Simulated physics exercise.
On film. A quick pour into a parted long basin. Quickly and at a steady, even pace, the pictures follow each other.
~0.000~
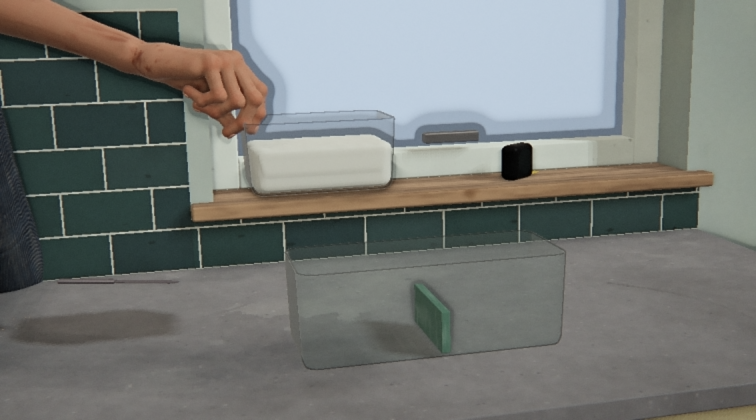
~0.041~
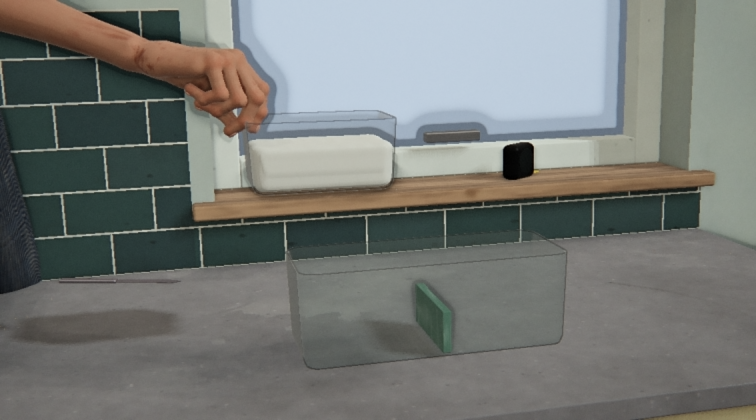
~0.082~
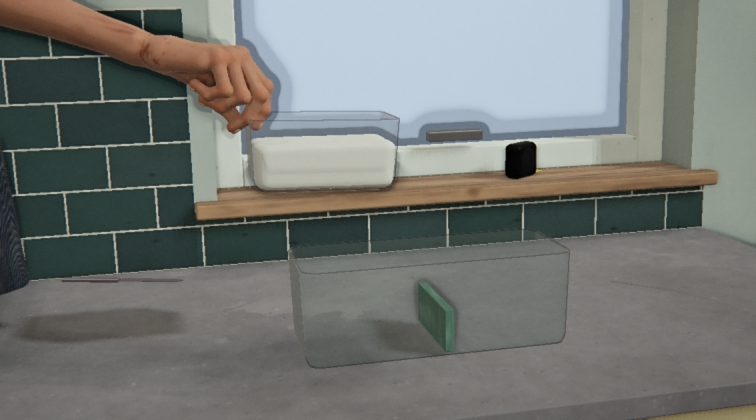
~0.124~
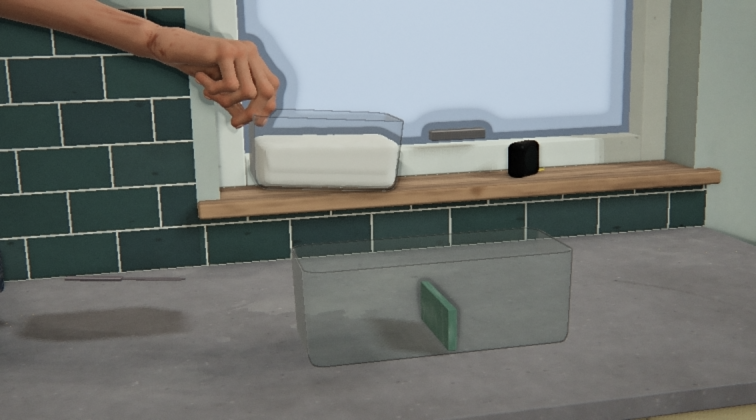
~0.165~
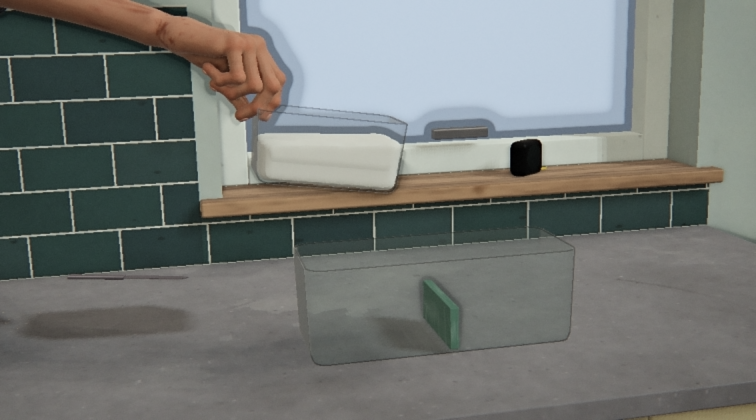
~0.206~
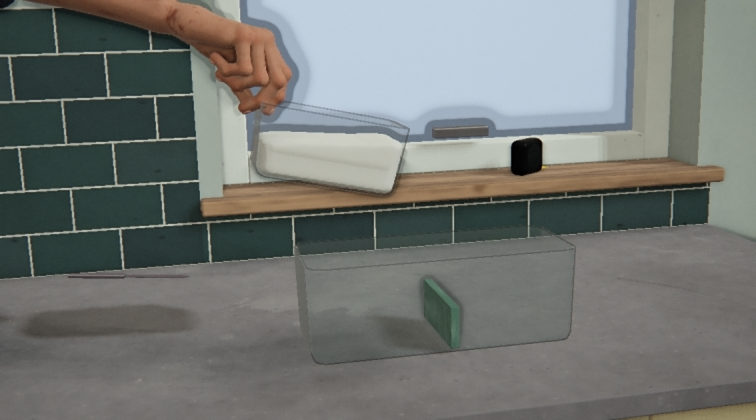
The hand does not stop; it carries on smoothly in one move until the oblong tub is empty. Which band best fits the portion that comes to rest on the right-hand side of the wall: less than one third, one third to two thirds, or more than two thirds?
It is one third to two thirds.
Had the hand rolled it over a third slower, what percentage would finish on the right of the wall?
About 55 %.
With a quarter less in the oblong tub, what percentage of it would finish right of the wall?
Something like 30 per cent, give or take.
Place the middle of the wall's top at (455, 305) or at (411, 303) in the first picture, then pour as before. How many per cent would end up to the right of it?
That'd be about 15 percent for the first and about 65 percent for the other.
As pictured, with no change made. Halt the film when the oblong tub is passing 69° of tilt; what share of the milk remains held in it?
Some 55 per cent.
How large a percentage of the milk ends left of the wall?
50 %.
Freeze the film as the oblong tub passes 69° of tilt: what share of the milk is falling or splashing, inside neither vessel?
Something like 40 per cent of it.
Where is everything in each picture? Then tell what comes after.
The first frame shows tilt 0°; pouring edge (386, 116); surface from (247, 147) to (382, 139); the long basin's rim runs from (291, 263) to (548, 243); the wall's top is at (431, 299).
The second frame shows tilt 1°; pouring edge (388, 116); surface from (248, 146) to (384, 139).
The third frame shows tilt 2°; pouring edge (391, 117); surface from (251, 144) to (387, 139).
The fourth frame shows tilt 5°; pouring edge (395, 119); surface from (254, 143) to (390, 139).
The fifth frame shows tilt 8°; pouring edge (399, 122); surface from (256, 140) to (393, 138).
The sixth frame shows tilt 13°; pouring edge (401, 126); surface from (257, 138) to (395, 139).
Then, 0.56 s in, the tilt is 69° and 53 per cent is still to pour, 2 is left of the wall and 6 right of it.
Then, 0.82 s in, the tilt is 98° and 14 per cent is still to pour, 30 is left of the wall and 47 right of it.
Then, 1.09 s in, the tilt is 99° and 2 per cent is still to pour, 45 is left of the wall and 46 right of it.
Then, 1.39 s in, the tilt is 99° and 0 per cent is still to pour, 49 is left of the wall and 46 right of it.
Finally, 49 per cent lies left of the wall, 46 right of it and 5 outside.
